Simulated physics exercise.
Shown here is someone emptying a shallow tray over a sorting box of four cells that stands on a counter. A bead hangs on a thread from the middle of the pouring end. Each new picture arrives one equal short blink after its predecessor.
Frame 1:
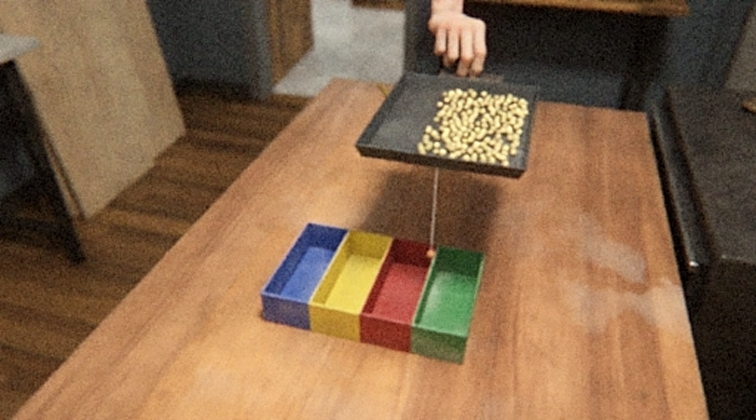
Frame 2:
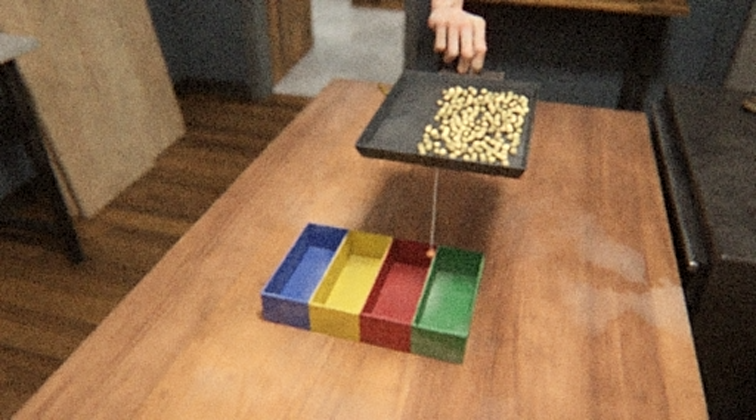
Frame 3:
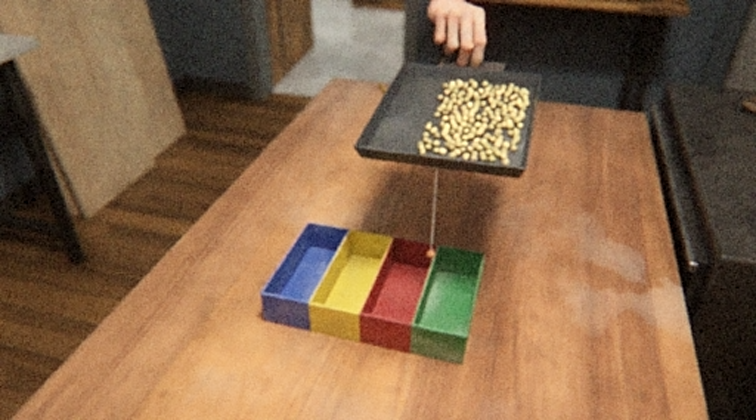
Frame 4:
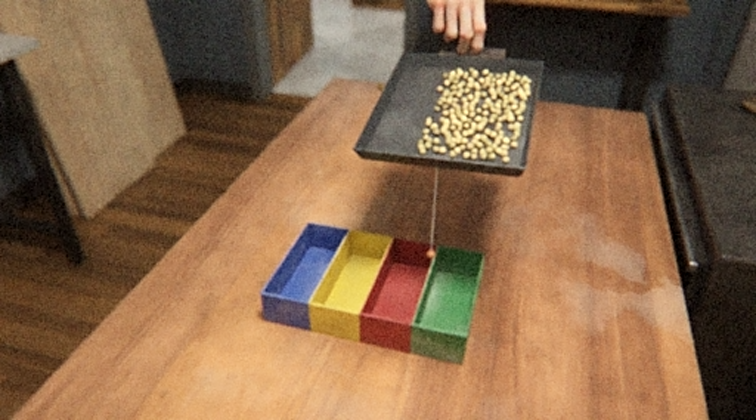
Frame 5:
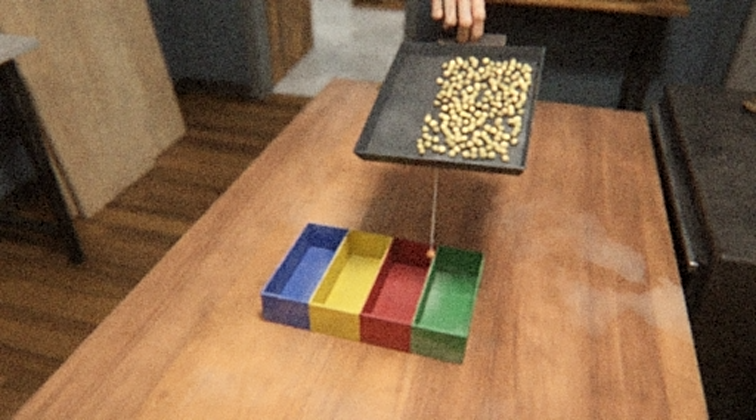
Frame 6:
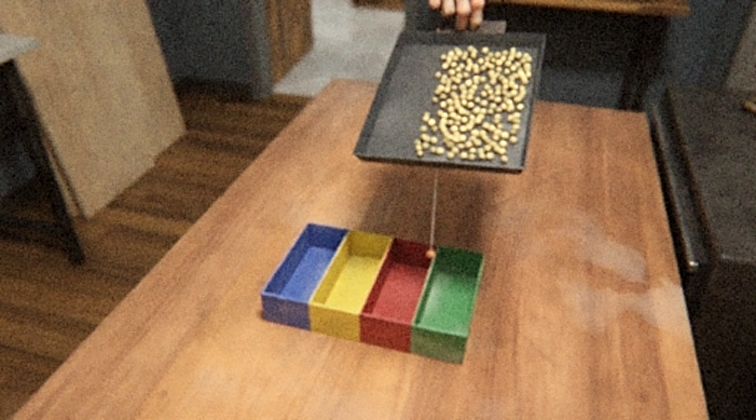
On a wooden counter, a hand held a dark shallow tray of soya beans above a box with blue, yellow, red and green cells, then gradually tilted it, and the beans shifted slightly.
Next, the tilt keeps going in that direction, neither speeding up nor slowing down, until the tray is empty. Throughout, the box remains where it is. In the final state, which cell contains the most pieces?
The yellow one contains the most.
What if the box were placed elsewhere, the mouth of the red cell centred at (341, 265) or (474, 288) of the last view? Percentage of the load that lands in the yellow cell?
Trial 1 around 0 percent, trial 2 around 20 percent.
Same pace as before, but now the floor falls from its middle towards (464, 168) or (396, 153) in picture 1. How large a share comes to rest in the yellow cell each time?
About 0 %, then 80 %.
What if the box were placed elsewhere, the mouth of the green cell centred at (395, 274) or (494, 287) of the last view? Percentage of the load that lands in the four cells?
Around 80 then around 90 per cent.
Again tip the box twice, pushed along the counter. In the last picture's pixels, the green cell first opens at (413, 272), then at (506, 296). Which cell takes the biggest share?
The red one, then the blue one.
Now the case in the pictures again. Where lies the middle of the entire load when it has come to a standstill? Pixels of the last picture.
Somewhere around (368, 308) in the final view.
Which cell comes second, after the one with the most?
Rank 2: The red one.
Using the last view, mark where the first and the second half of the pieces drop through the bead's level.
The opening half passes (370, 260), the closing half (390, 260).
Shortly afterwards, tray tipped steeply; the bulk on the tray; only a few in the red cell; only a few in the blue cell; only a few in the yellow cell; only a few in the green cell; a little falling or outside the box.
Next, tray tipped past a quarter turn; only a few on the tray; near a third in the yellow cell; near a quarter in the red cell; a little in the green cell; only a few in the blue cell; near a quarter falling or outside the box.
Some moments later, tray tipped past a quarter turn; near half in the yellow cell; near a third in the red cell; a little in the green cell; only a few in the blue cell; a little falling or outside the box.
In the end, tray tipped past a quarter turn; near half in the yellow cell; near a third in the red cell; a little in the green cell; only a few in the blue cell; a little outside the box.
